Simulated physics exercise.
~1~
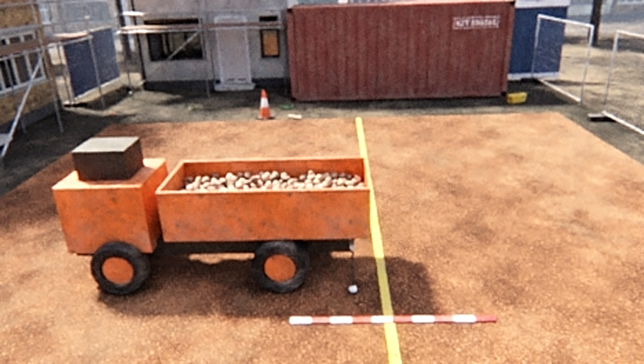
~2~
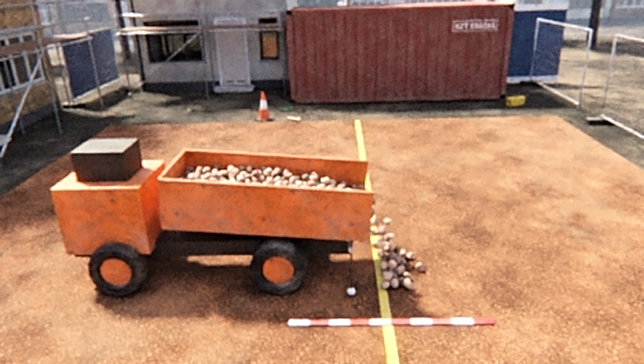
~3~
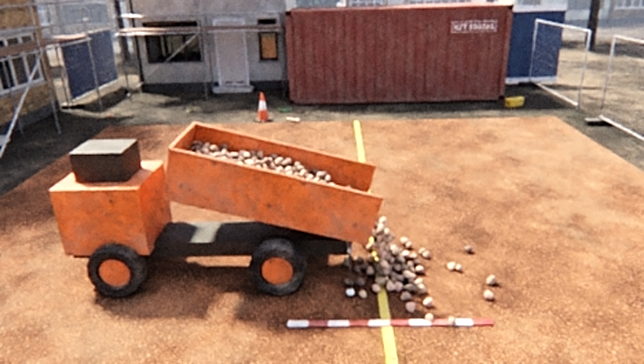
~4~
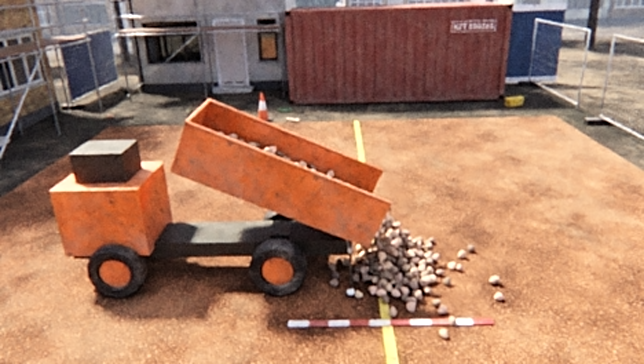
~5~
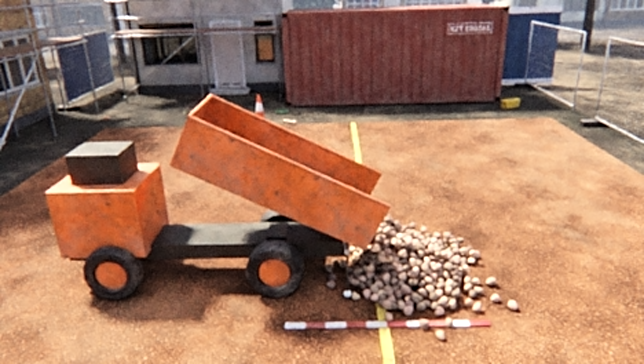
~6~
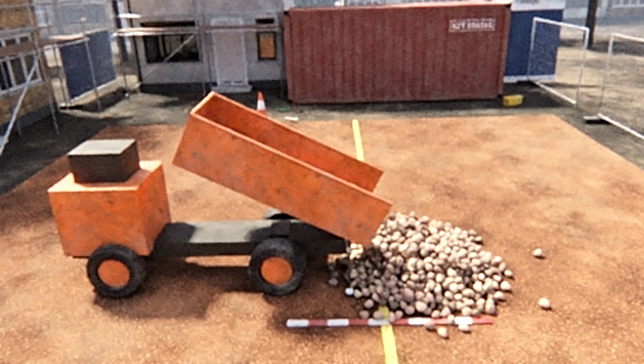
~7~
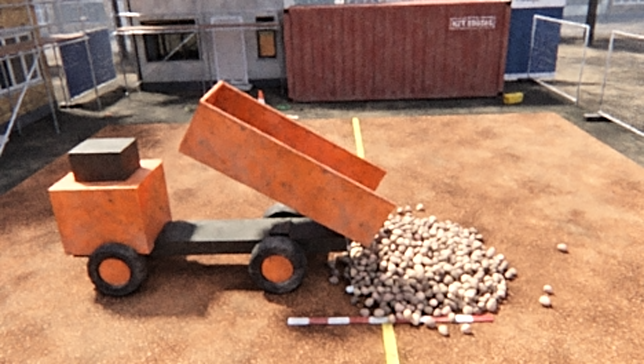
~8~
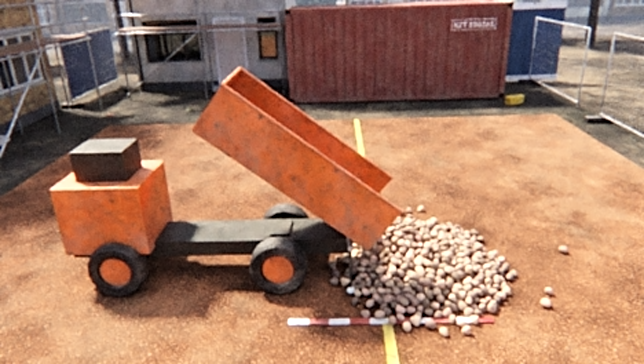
Building site with an orange truck tipping its bed in two stages, pouring round stones into a heap mostly past a yellow line.
